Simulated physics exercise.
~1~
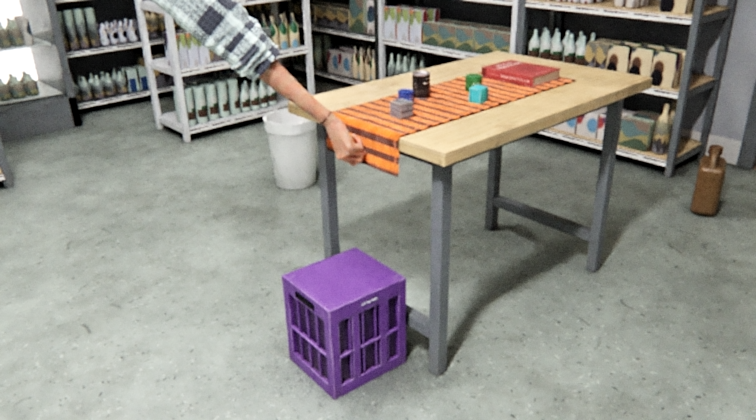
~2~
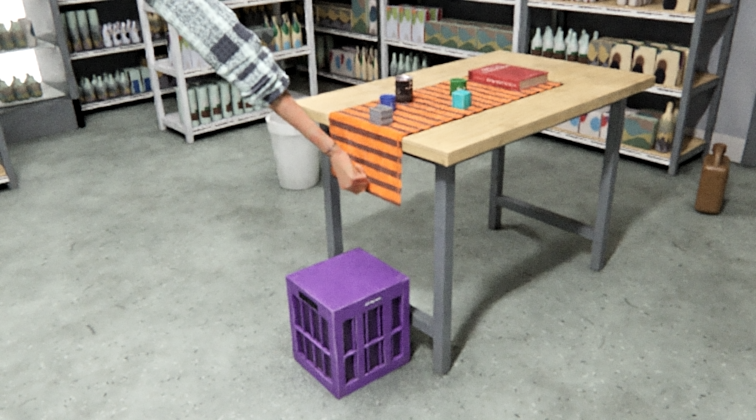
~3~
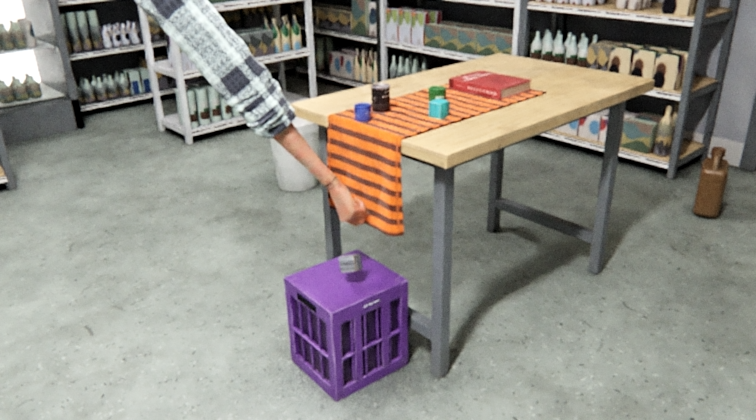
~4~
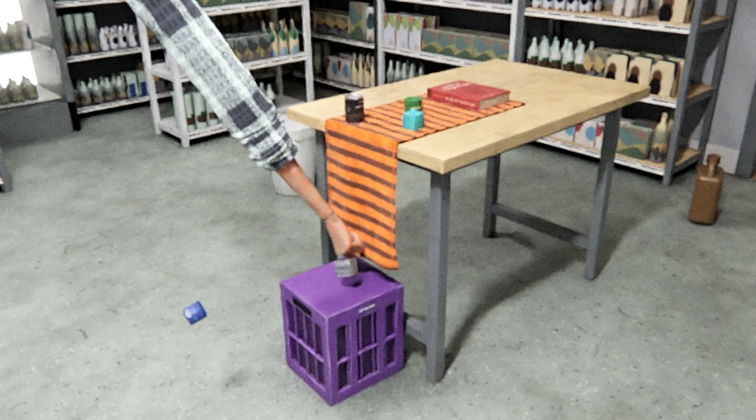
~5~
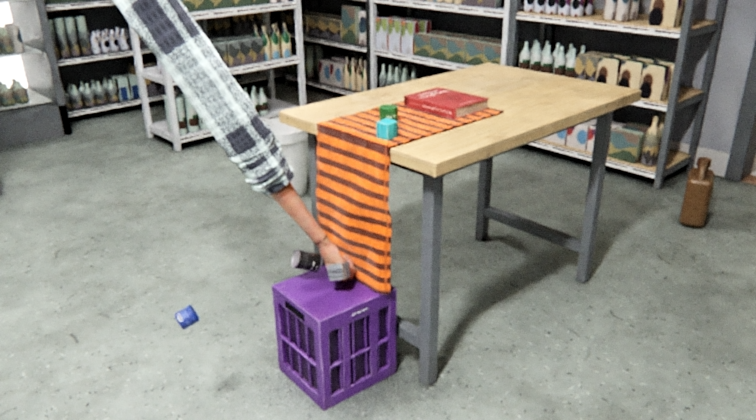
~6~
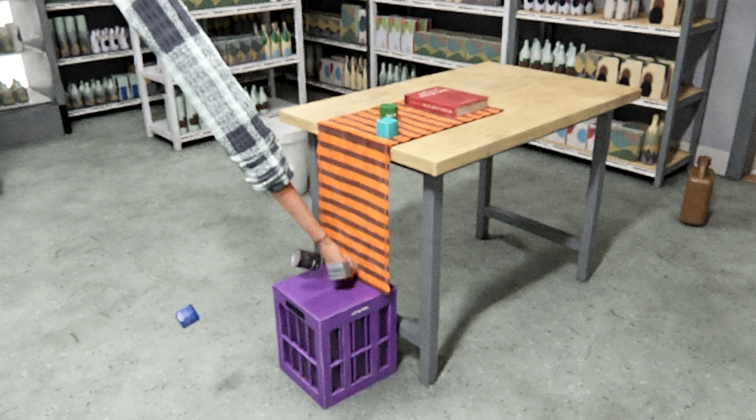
An orange striped scarf lies along a wooden table in a room lined with stocked shelves, seen from slightly above by a gently swaying camera, with a purple crate on the floor below. A hand at the left pulls its hanging end downward, drawing along a grey cube, blue pot, black can, turquoise cube, green item and red book. The grey cube drops onto the crate first, then the blue pot falls to the floor at left. The black can follows, landing on its side on the crate. Finally, the hand holds the hem at the crate, while the turquoise cube, green item and book remain on the table.
